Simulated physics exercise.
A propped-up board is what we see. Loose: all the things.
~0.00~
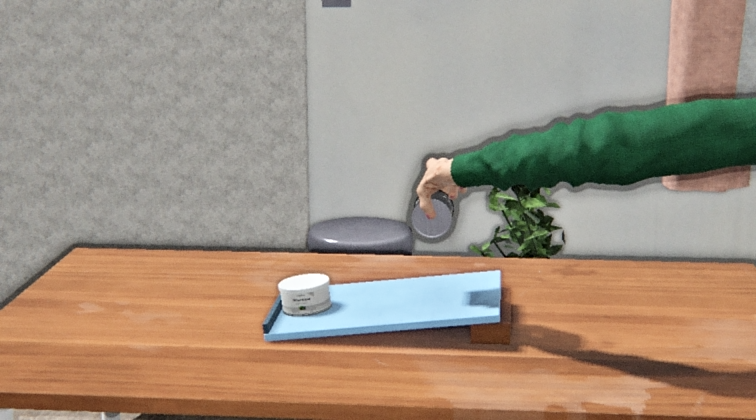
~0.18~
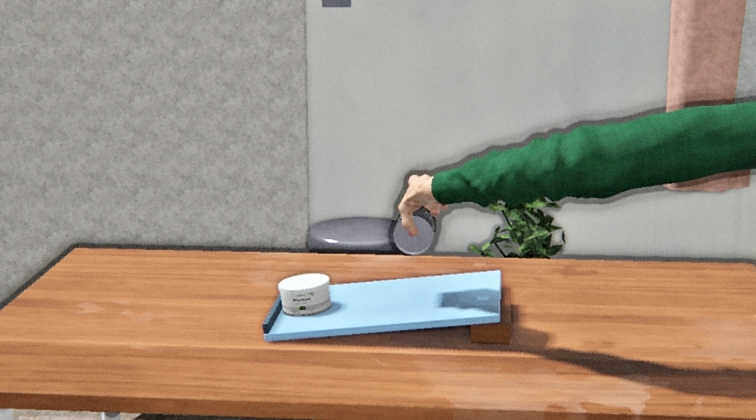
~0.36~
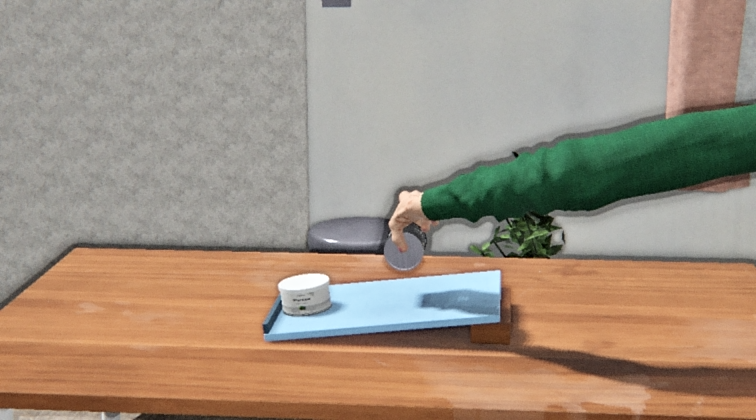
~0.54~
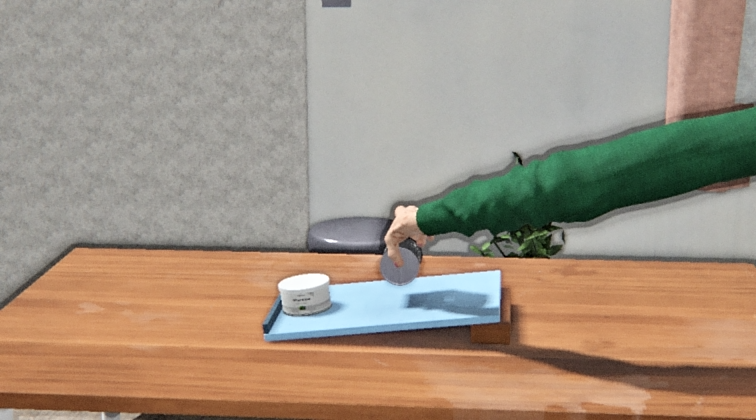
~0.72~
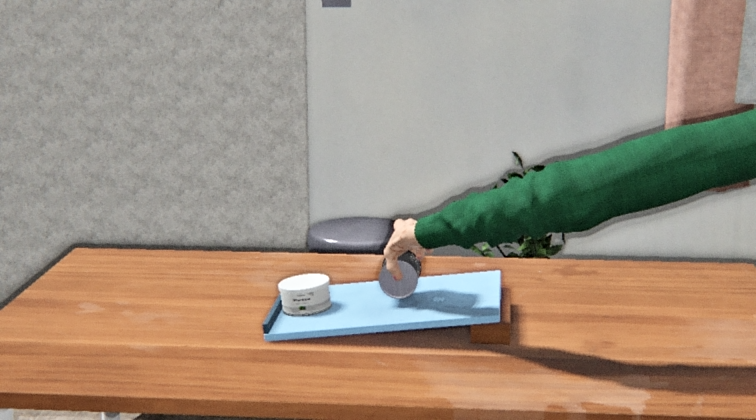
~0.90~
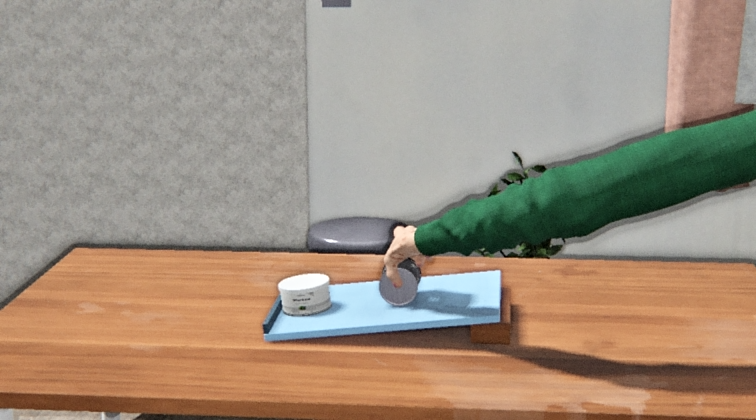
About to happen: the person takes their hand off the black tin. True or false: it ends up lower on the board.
True.
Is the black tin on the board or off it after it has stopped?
In the end it stays aboard.
After 1.30 s, black tin shifted a little near (385, 282).
After 1.50 s, black tin shifted about its own width near (359, 284).
After 1.60 s, black tin shifted about its own width near (349, 285).
After 2.70 s, black tin resting near (350, 285).
In the end (3.5 s), moved from the start, black tin; white tub unmoved. At the end, from the last picture's camera, black tin near (348, 285). The black tin slides or rolls down.
